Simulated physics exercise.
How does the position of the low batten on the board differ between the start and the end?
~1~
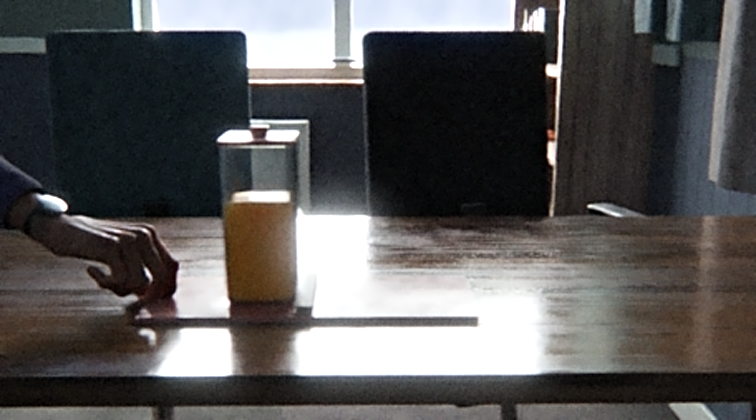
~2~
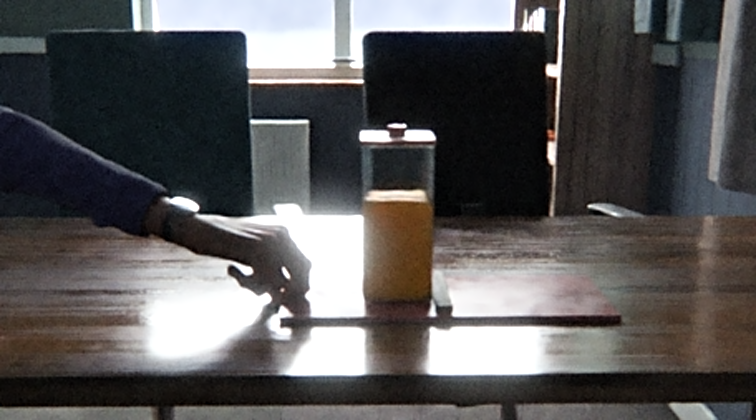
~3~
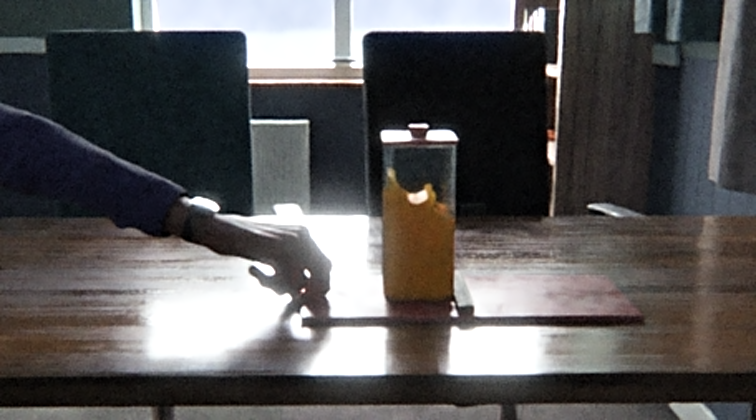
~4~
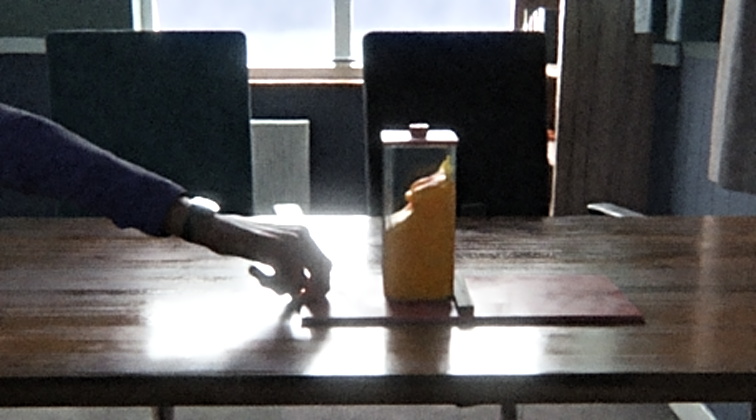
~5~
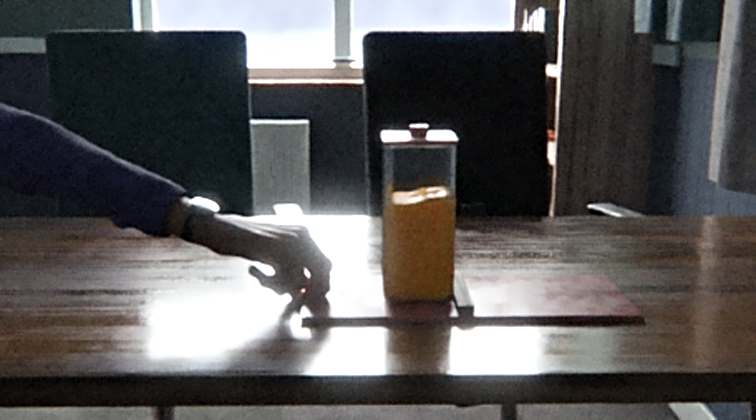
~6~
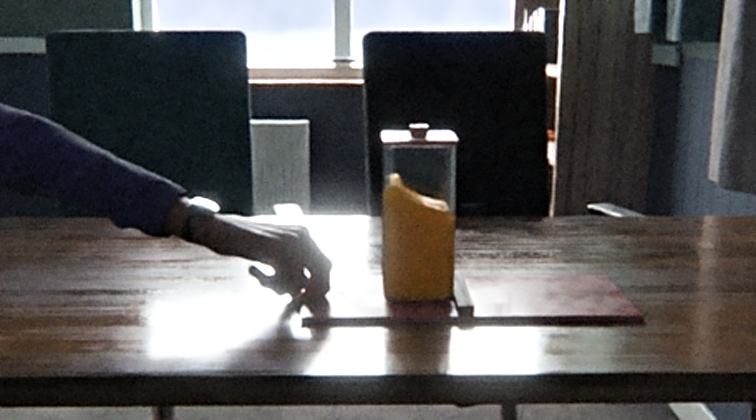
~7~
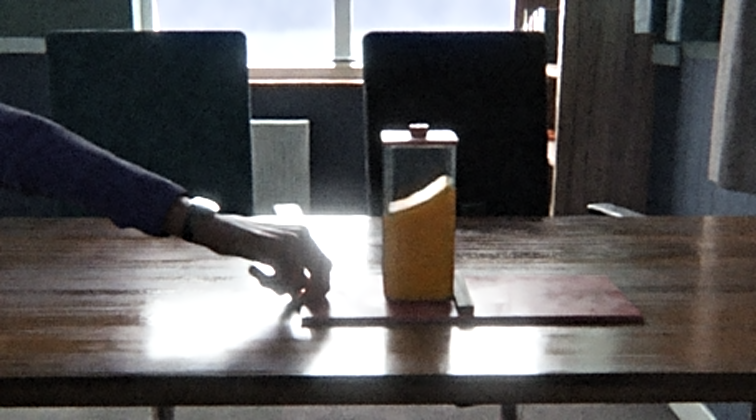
At the end the batten is clearly farther to the right along the table than at the start, having travelled with the board, and it is still beside the foot of the flask.
